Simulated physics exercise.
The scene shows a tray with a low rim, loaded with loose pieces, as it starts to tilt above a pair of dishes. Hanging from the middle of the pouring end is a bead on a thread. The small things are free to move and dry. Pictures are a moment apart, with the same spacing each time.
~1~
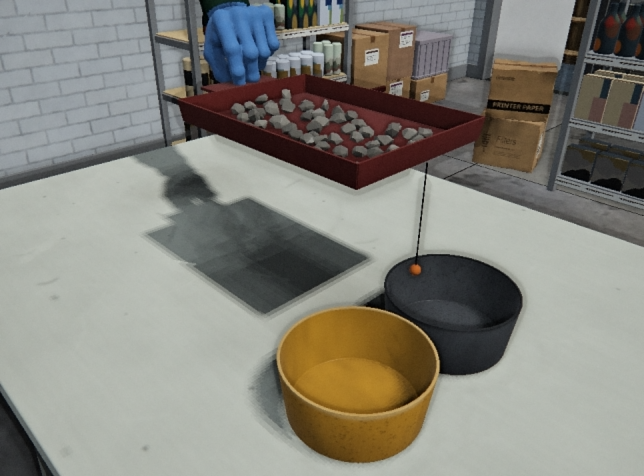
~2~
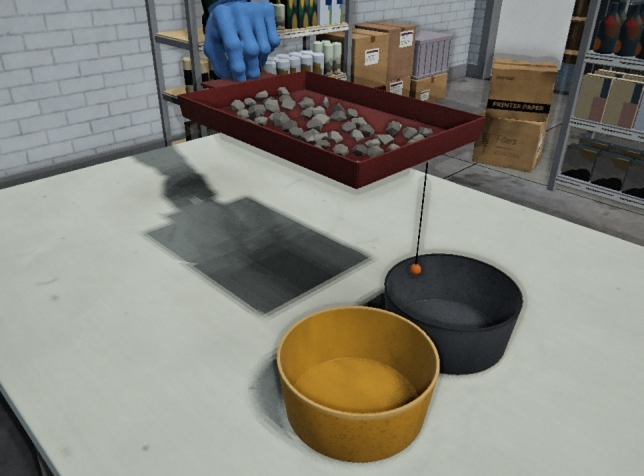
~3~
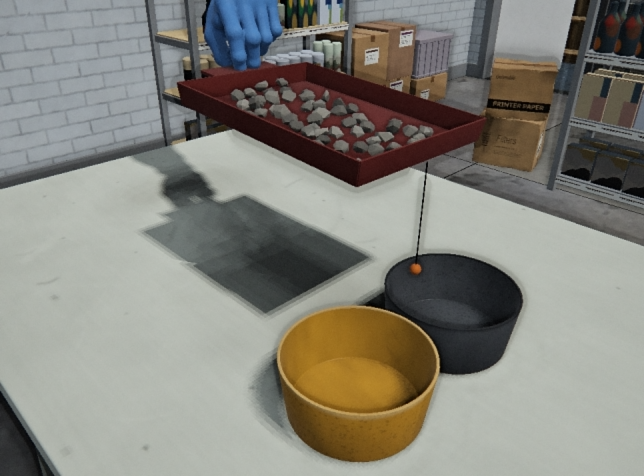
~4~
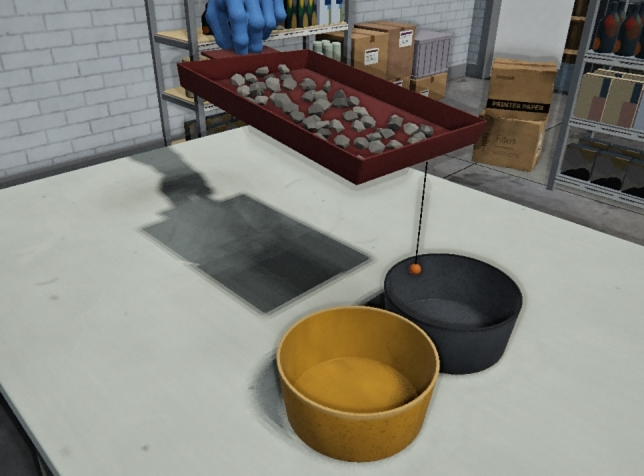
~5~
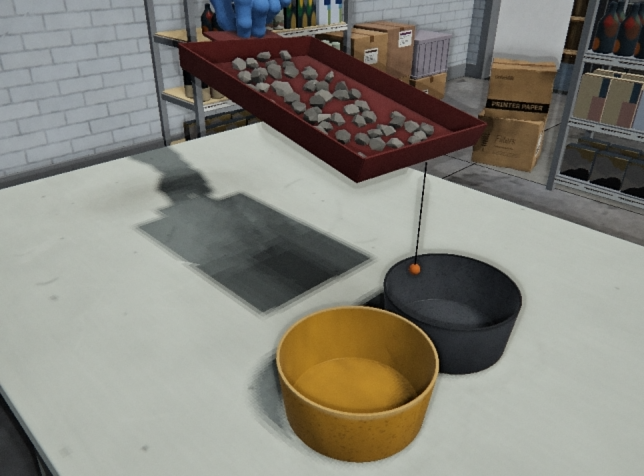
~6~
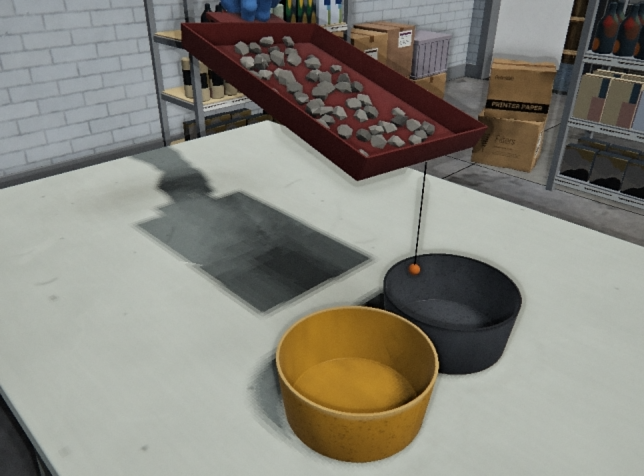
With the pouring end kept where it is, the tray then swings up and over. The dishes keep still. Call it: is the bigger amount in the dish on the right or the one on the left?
It is in the one on the right.
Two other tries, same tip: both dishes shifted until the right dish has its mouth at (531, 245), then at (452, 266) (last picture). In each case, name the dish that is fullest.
Try 1: The dish at left. Try 2: The dish at right.
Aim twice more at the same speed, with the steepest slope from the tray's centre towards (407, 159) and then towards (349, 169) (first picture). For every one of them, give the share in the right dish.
60 and 0 per cent, in that order.
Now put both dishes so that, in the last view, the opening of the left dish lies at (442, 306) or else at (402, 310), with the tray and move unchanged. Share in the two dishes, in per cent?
You'd get about 90 per cent first and about 90 per cent second.
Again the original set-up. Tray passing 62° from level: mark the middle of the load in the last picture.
I'd put the middle close to (444, 126).
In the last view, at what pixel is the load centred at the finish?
Close to (464, 330), more or less.
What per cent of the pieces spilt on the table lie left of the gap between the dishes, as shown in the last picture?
I'd put it at around 0 per cent.
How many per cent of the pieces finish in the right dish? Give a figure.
Roughly 80 %.
Soon after the last picture, tray tipped steeply; nearly all on the tray; a stray few in the air.
A little later, tray tipped past a quarter turn; about half on the tray; about a third in the right dish; a small part outside both; a small part in the air.
Later still, tray tipped past a quarter turn; most in the right dish; about a quarter outside both.
At rest, tray tipped past a quarter turn; none in the left dish; most in the right dish; about a quarter outside both.
